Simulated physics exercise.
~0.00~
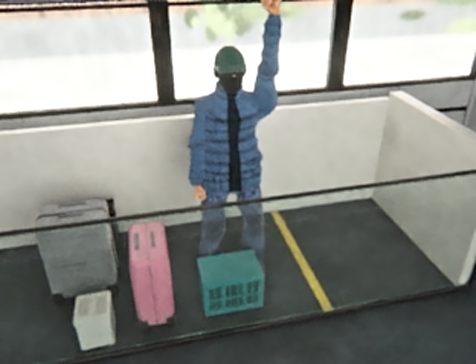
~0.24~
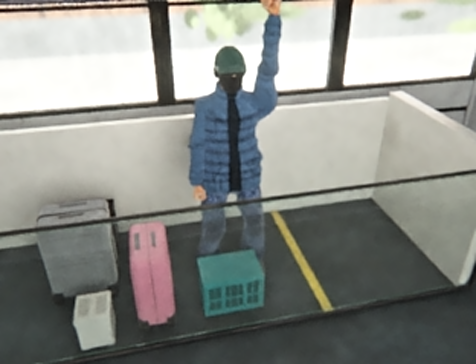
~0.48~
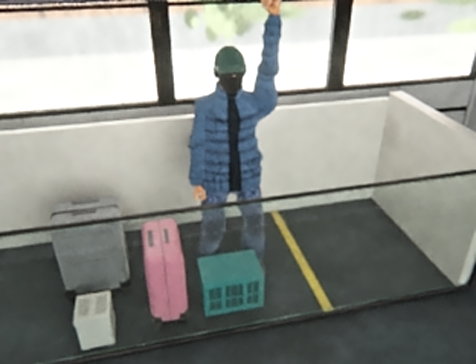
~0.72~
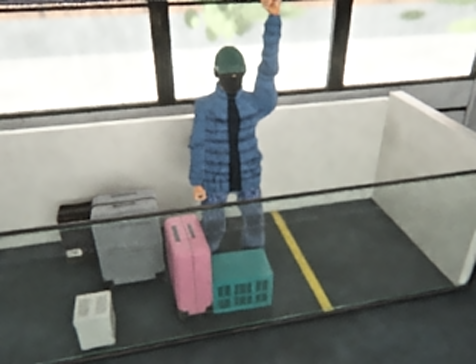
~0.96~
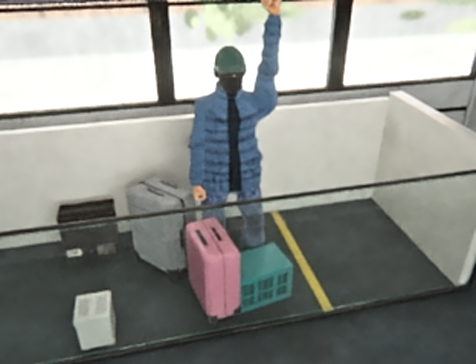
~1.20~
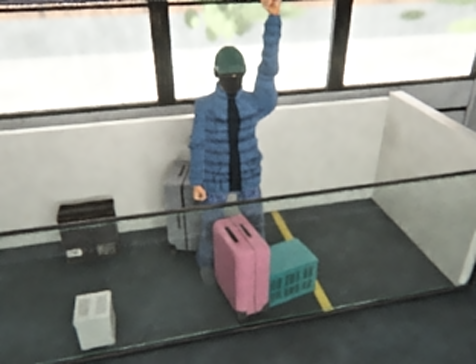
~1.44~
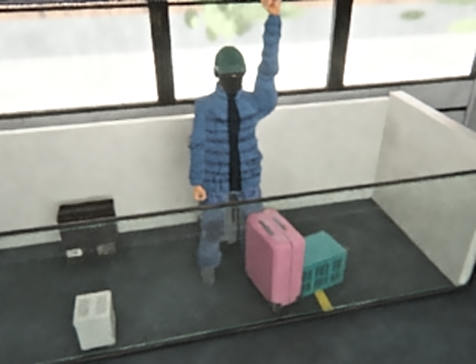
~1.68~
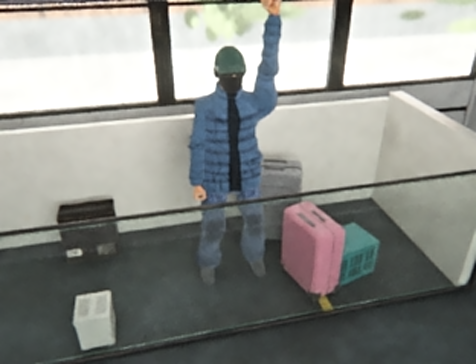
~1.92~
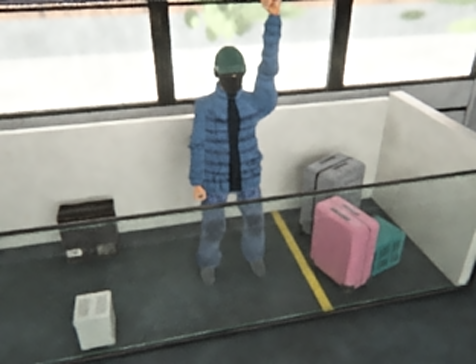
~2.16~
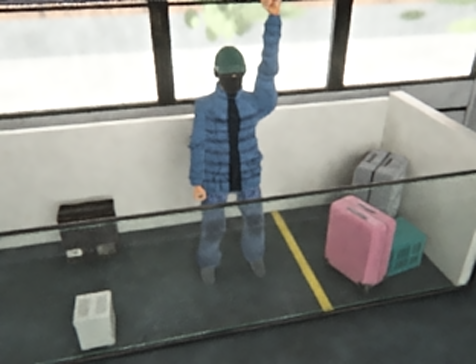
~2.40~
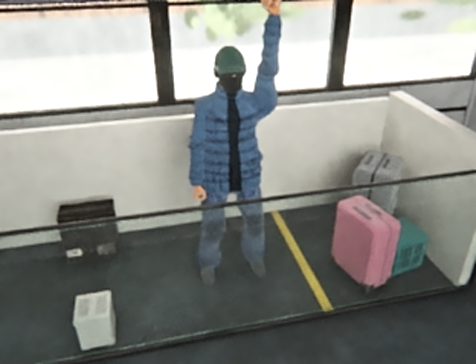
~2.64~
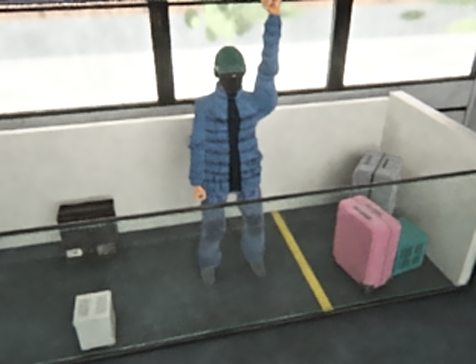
A pink suitcase, a big grey one and a teal crate slid right across the floor past a standing man with one arm raised, crossing the yellow line and stopping near the right wall, while a white tub and black case stayed left.
